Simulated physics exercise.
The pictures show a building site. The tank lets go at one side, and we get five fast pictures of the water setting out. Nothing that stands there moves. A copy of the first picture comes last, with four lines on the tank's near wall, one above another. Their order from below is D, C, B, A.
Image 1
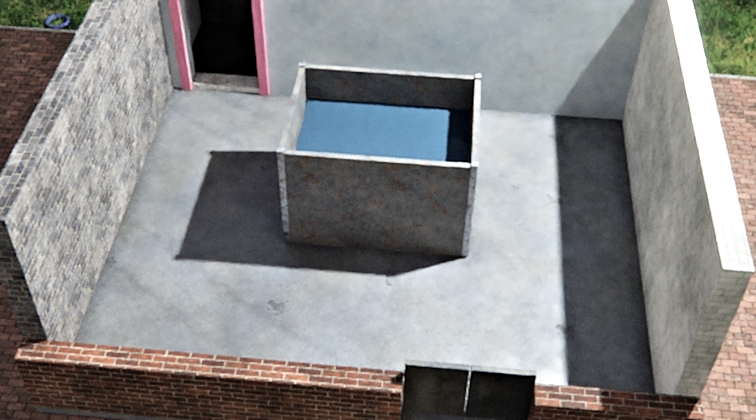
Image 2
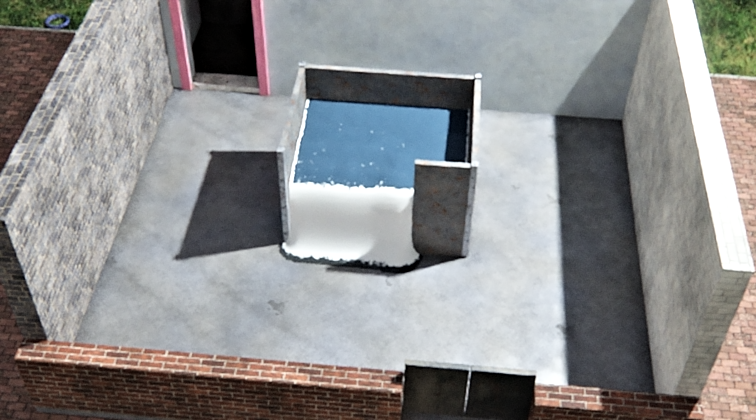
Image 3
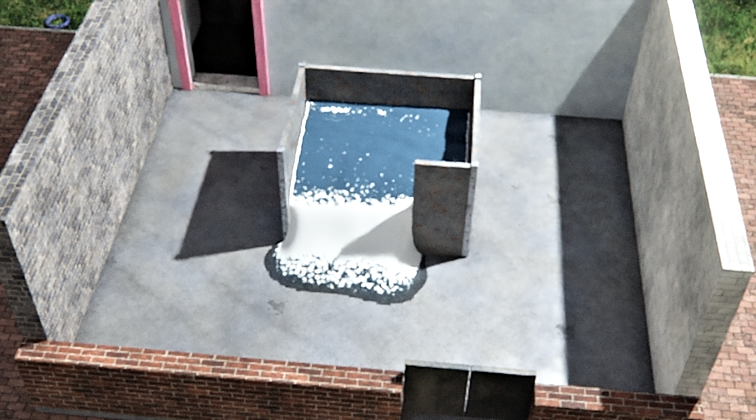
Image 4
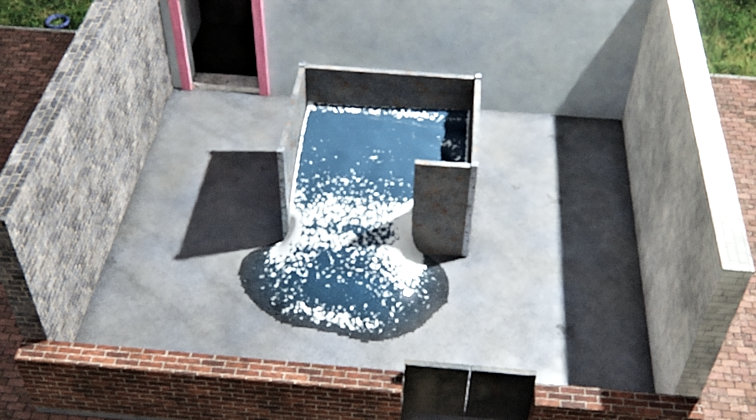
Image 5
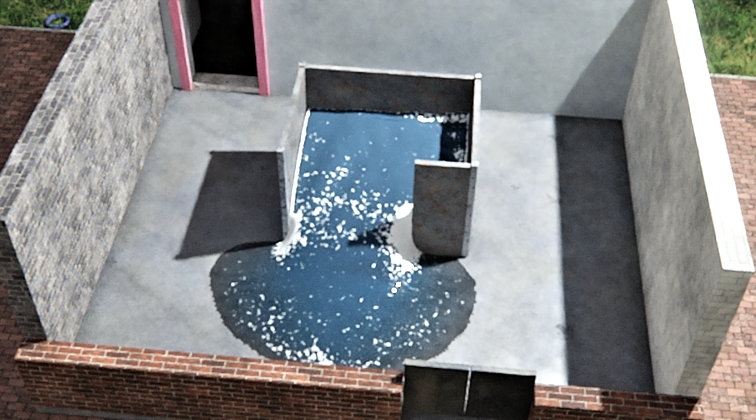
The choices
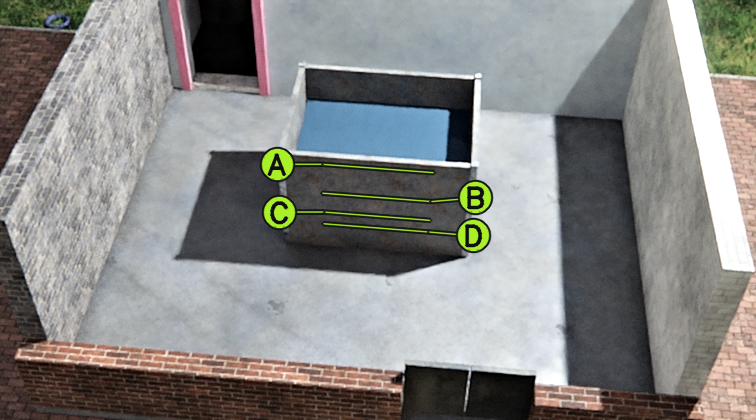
Water sat still in a square walled tank on a concrete yard until most of the tank's front wall vanished, then it poured out in white foam and spread forward in a widening, rounded pool.
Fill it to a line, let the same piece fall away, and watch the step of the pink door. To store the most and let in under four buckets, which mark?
C will do.
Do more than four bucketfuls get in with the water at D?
No, that is safe.
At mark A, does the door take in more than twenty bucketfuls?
Yes.
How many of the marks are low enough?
Two of the four.
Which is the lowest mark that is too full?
B.
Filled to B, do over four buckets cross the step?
Yes.
In lime, A at (377, 168); B at (376, 197); C at (376, 216); D at (376, 227); from the bottom up D, C, B, A.
With A, dozens of bucketfuls pour in.
With B, about 12 bucketfuls get in.
With C, a bucket or two gets in.
With D, nothing gets over.
